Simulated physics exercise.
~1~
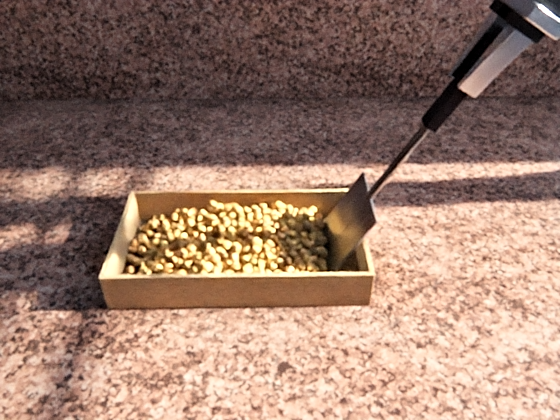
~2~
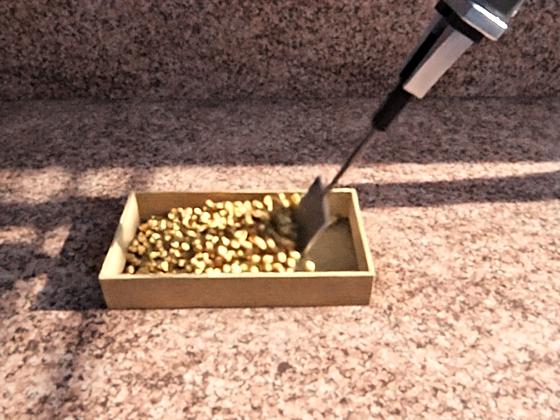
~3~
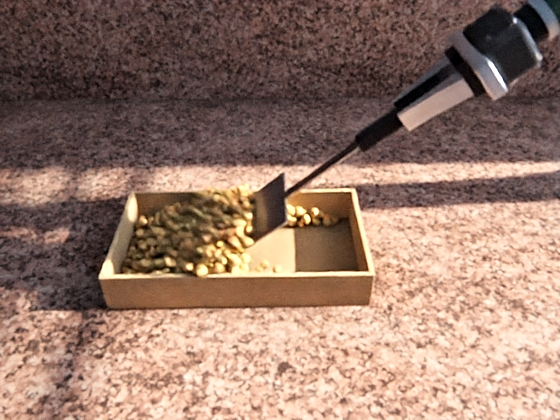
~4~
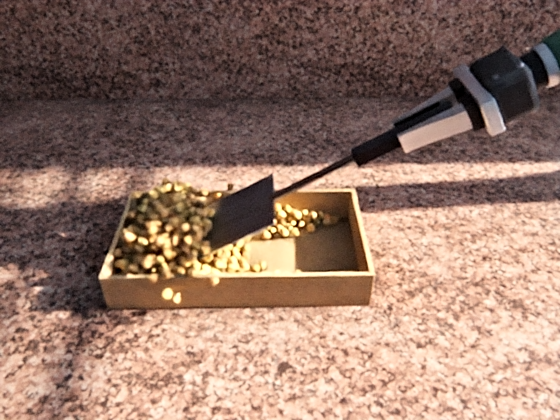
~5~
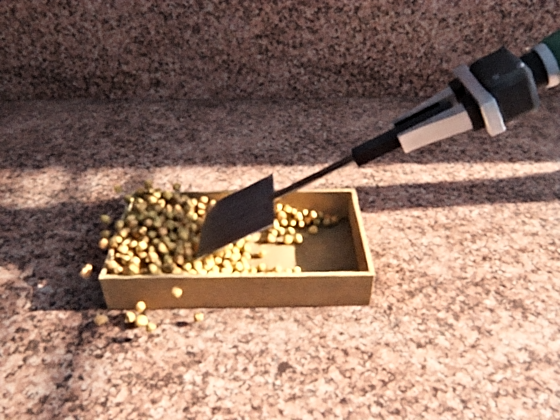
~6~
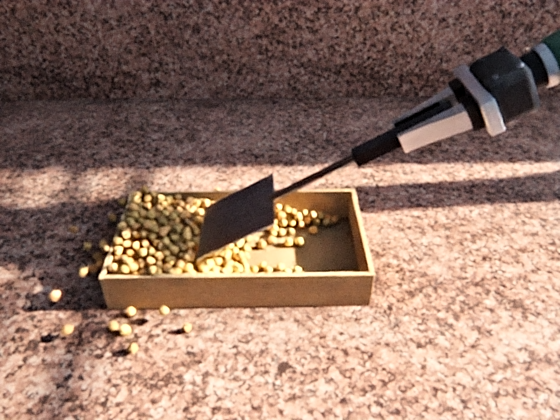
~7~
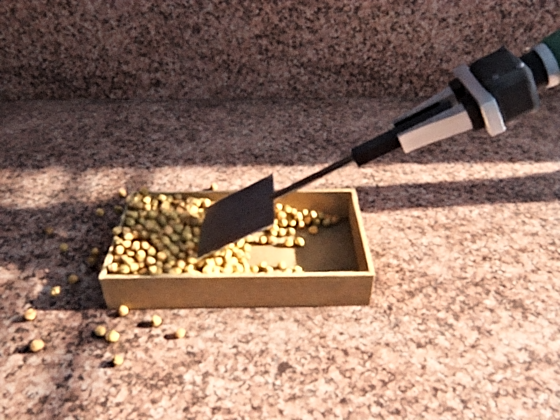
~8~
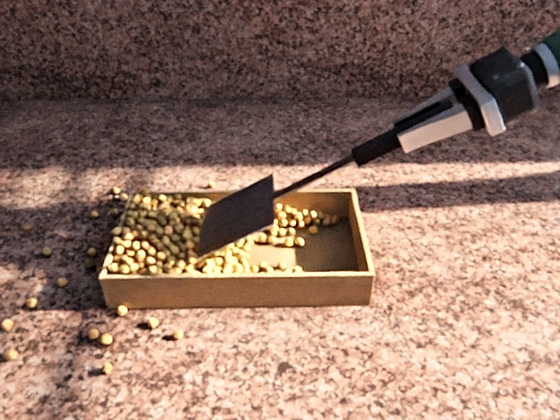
A robotic arm with a flat blade pushed a heap of dried chickpeas leftward through a shallow tray, piling them at the left end, and then stopped as some spilled over the edge and rolled across the speckled tabletop, while most stayed inside.
